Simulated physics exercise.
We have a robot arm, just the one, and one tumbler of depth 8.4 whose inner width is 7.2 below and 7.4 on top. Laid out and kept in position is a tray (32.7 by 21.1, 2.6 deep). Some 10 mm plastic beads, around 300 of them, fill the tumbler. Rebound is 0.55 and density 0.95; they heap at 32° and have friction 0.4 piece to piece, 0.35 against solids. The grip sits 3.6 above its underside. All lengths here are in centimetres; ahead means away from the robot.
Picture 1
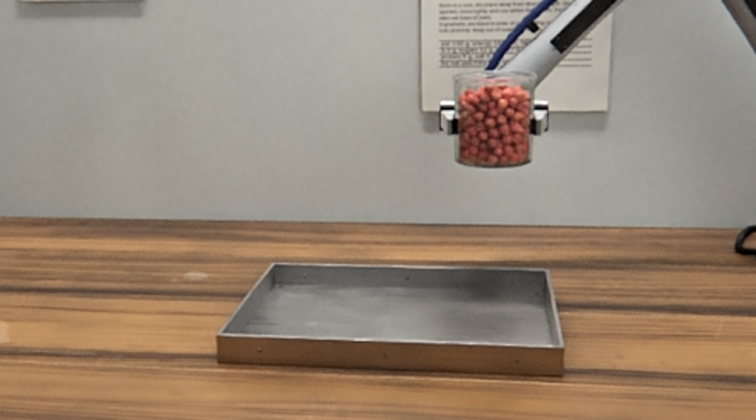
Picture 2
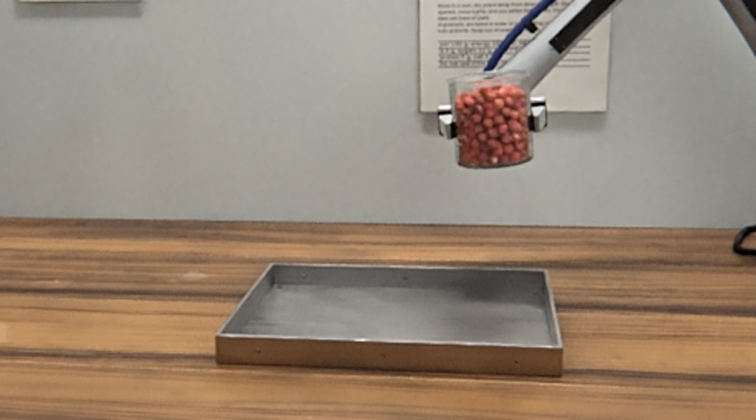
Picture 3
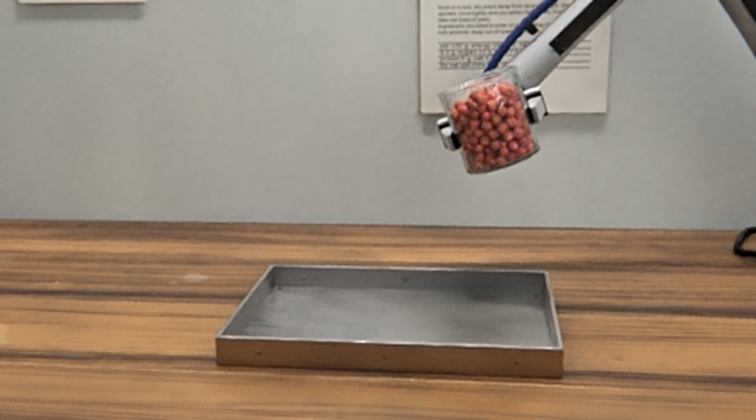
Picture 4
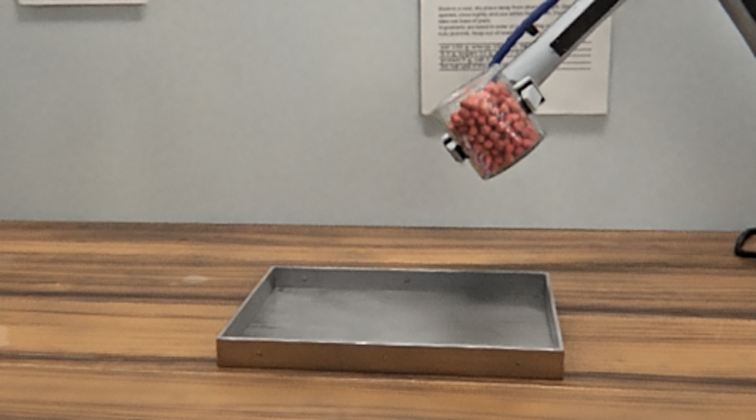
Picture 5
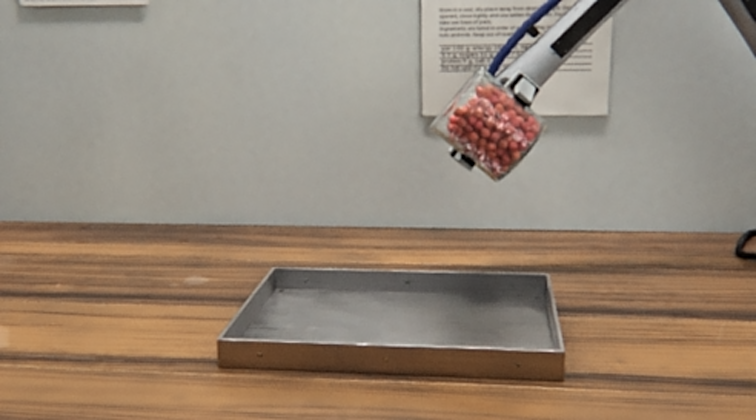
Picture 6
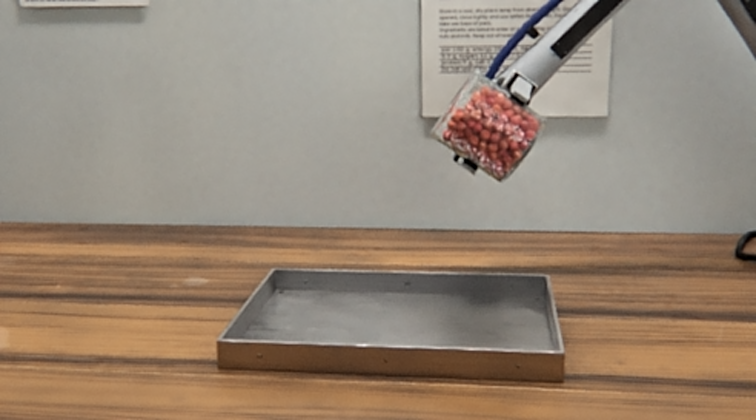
Clear tumbler of reddish-pink beads tilting steadily leftward in a robot arm's grip above an empty metal tray on a wooden table.
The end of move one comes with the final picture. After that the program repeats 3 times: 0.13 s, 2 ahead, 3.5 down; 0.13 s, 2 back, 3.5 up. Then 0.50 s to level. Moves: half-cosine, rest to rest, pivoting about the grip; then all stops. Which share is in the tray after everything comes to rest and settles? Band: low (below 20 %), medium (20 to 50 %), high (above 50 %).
Low.
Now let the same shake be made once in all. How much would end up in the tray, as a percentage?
Roughly 0 percent.
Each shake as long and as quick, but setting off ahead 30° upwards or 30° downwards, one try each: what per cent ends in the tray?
I'd say close to 35 percent for the first and close to 15 percent for the second.
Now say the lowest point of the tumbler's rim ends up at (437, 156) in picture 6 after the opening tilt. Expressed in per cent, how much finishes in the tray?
30 percent or so.
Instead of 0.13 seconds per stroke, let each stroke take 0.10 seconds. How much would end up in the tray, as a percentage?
The share would be near 10 %.
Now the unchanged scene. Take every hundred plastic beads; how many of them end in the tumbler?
My estimate would be some 95 percent.
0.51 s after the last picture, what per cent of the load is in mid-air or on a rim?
About 0 %.
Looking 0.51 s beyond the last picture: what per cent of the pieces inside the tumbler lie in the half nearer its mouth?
Some 45 percent is in that half.
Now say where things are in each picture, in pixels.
In the first frame, the tumbler middle at (494, 120), level; upper third of the load around (494, 100), from x 460 to 525, top at y 85; 304 in the tumbler.
In the second frame, the tumbler middle at (492, 120), tilted 5° forward; upper third of the load around (492, 101), from x 460 to 525, top at y 85.
In the third frame, the tumbler middle at (491, 122), tilted 19° forward; upper third of the load around (491, 104), from x 455 to 530, top at y 85.
In the fourth frame, the tumbler middle at (490, 124), tilted 36° forward; upper third of the load around (488, 106), from x 450 to 535, top at y 85.
In the fifth frame, the tumbler middle at (490, 126), tilted 50° forward; upper third of the load around (488, 110), from x 450 to 535, top at y 90.
In the sixth frame, the tumbler middle at (489, 128), tilted 55° forward; upper third of the load around (487, 112), from x 445 to 535, top at y 90; 304 in the tumbler.
Then, 0.51 s on, tilted 55° forward, highest piece 25 above the table; 299 in the tumbler, 4 in the tray, 1 in flight or on a rim.
Then, 1.02 s on, tilted 29° forward, highest piece 25 above the table; 292 in the tumbler, 12 in the tray.
Then, 1.48 s on, level, highest piece 27 above the table; 292 in the tumbler, 12 in the tray.
Then, 2.53 s on, level, highest piece 27 above the table; 292 in the tumbler, 12 in the tray.
In the end, 292 in the tumbler, 12 in the tray. That is 4 % in the tray.
